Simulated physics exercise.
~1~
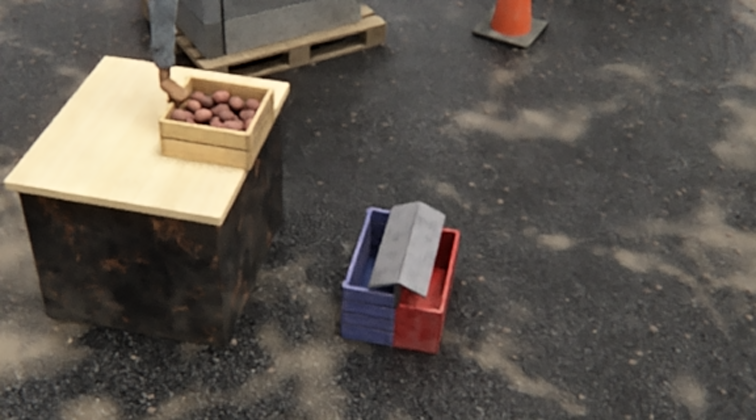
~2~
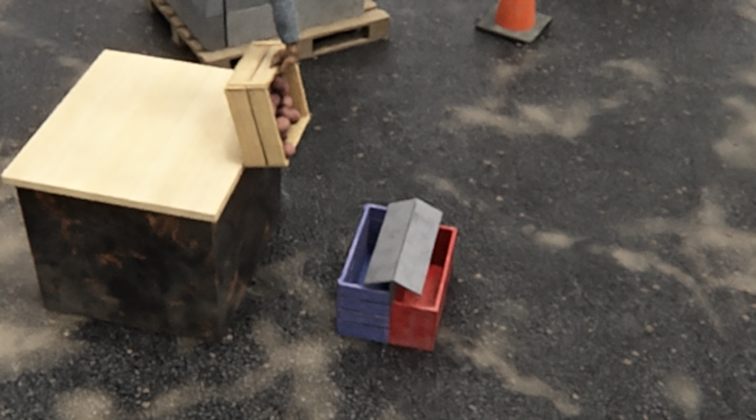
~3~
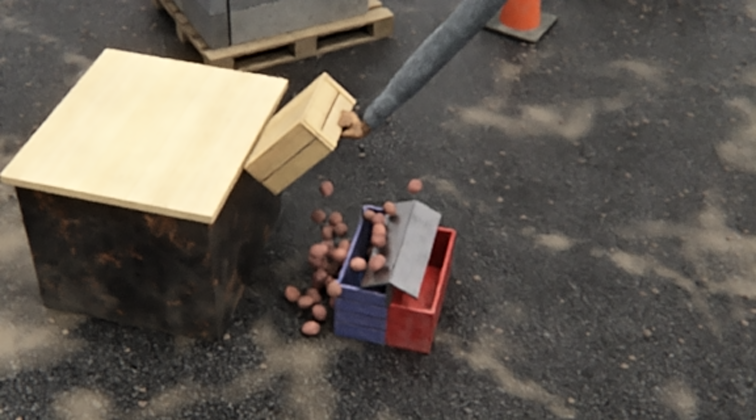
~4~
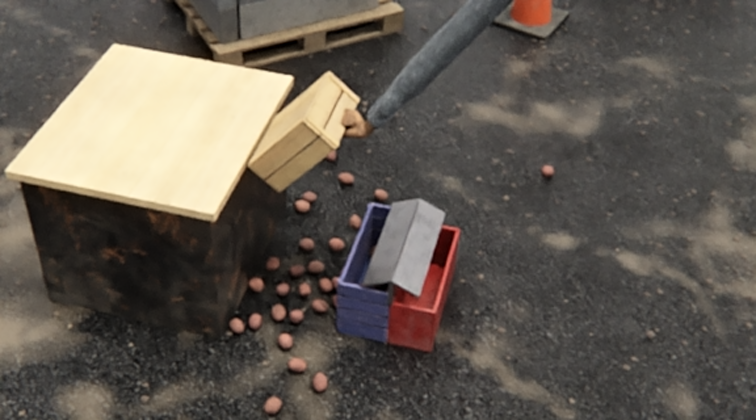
Arm tipping a wooden box of red potatoes off a bench, most scattering on the ground short of the blue tub.
